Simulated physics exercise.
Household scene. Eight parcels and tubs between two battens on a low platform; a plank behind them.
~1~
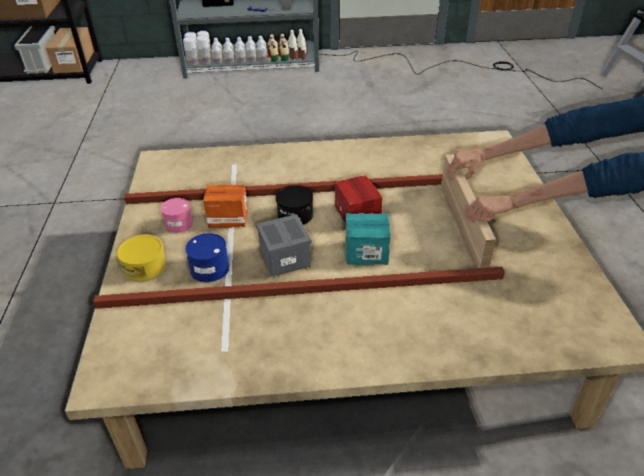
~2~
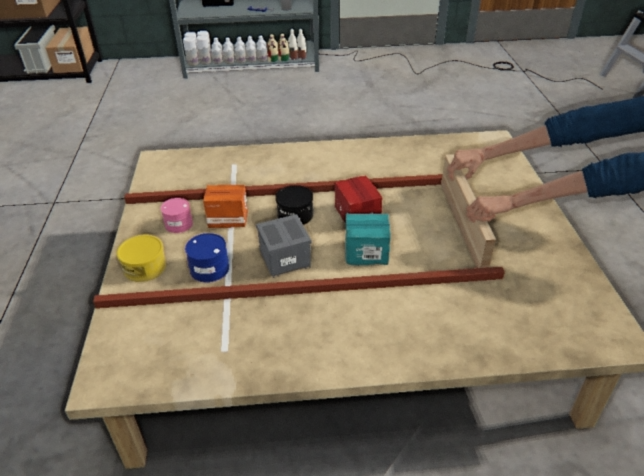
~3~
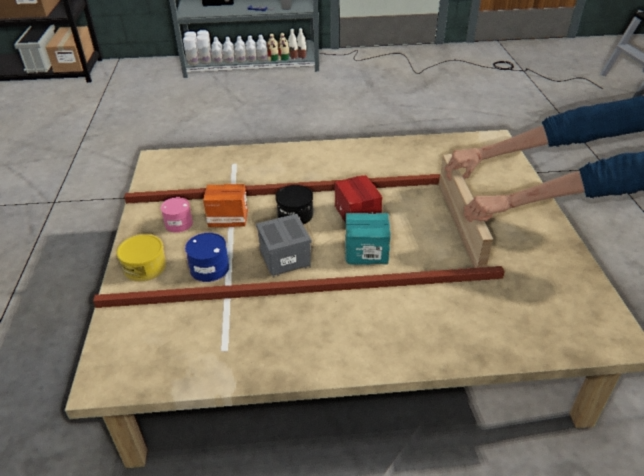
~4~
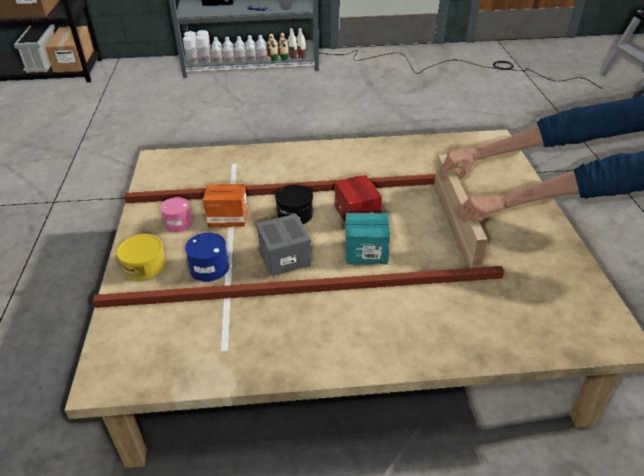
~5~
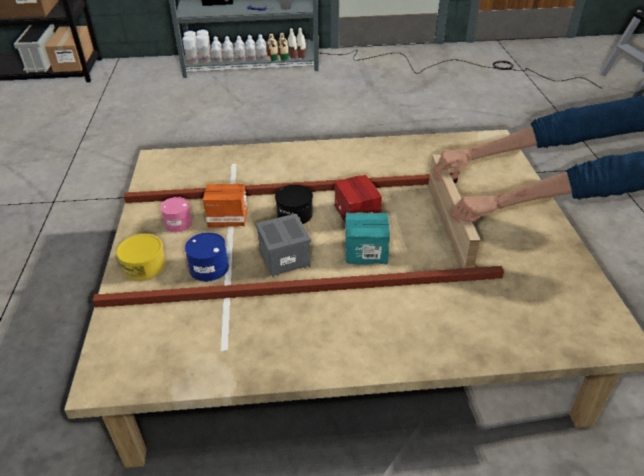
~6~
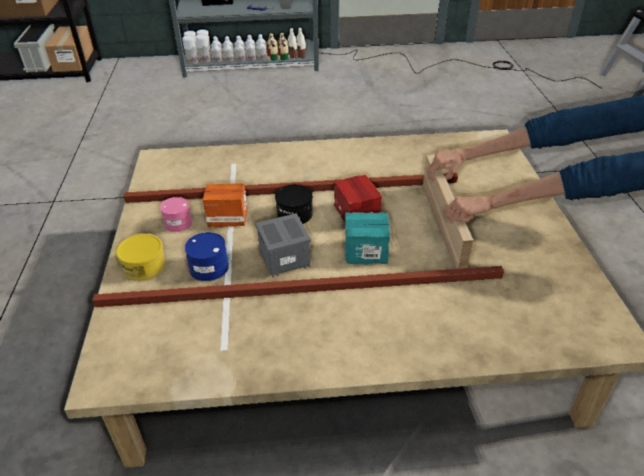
On a low wooden platform, two hands slide a plank slightly left toward eight still containers.
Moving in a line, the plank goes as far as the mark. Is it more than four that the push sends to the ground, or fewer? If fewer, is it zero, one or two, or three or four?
Fewer - one or two.
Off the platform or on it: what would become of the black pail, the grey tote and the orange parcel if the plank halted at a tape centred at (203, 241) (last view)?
Outcome - black pail: It stays up there; grey tote: It stays up there; orange parcel: It is not there.
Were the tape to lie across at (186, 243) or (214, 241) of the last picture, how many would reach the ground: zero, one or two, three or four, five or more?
First tape: Either three or four; second tape: Just one or two.
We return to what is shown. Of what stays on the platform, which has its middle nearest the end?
It is the blue canister.
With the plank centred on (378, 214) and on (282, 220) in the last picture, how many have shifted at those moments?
2 at one spot and 8 at the other.
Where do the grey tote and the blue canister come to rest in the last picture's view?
Approximately (161, 253) for one, approximately (118, 264) for the other.
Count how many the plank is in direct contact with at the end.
2 in contact.
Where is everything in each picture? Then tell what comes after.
In the first picture, yellow pail (143, 258); pink canister (177, 216); blue canister (208, 258); plank (465, 209); tape (230, 241).
In the second picture, pink canister (177, 216); orange parcel (226, 206).
In the third picture, blue canister (208, 257); turquoise parcel (367, 239).
In the fourth picture, yellow pail (142, 258); red parcel (358, 202).
In the fifth picture, pink canister (177, 215); plank (451, 209).
In the sixth picture, yellow pail (142, 257); pink canister (177, 215); blue canister (207, 257); plank (445, 210); tape (230, 240).
Early on, none off yet; yellow pail at rest near (142, 257); pink canister at rest near (177, 215); blue canister at rest near (207, 257).
A while later, none off yet; yellow pail travelled a little near (124, 258); pink canister travelled about its own width near (145, 218); blue canister travelled about its own width near (163, 260).
Finally, the number that fall off is one or two; lost, pink canister and yellow pail.
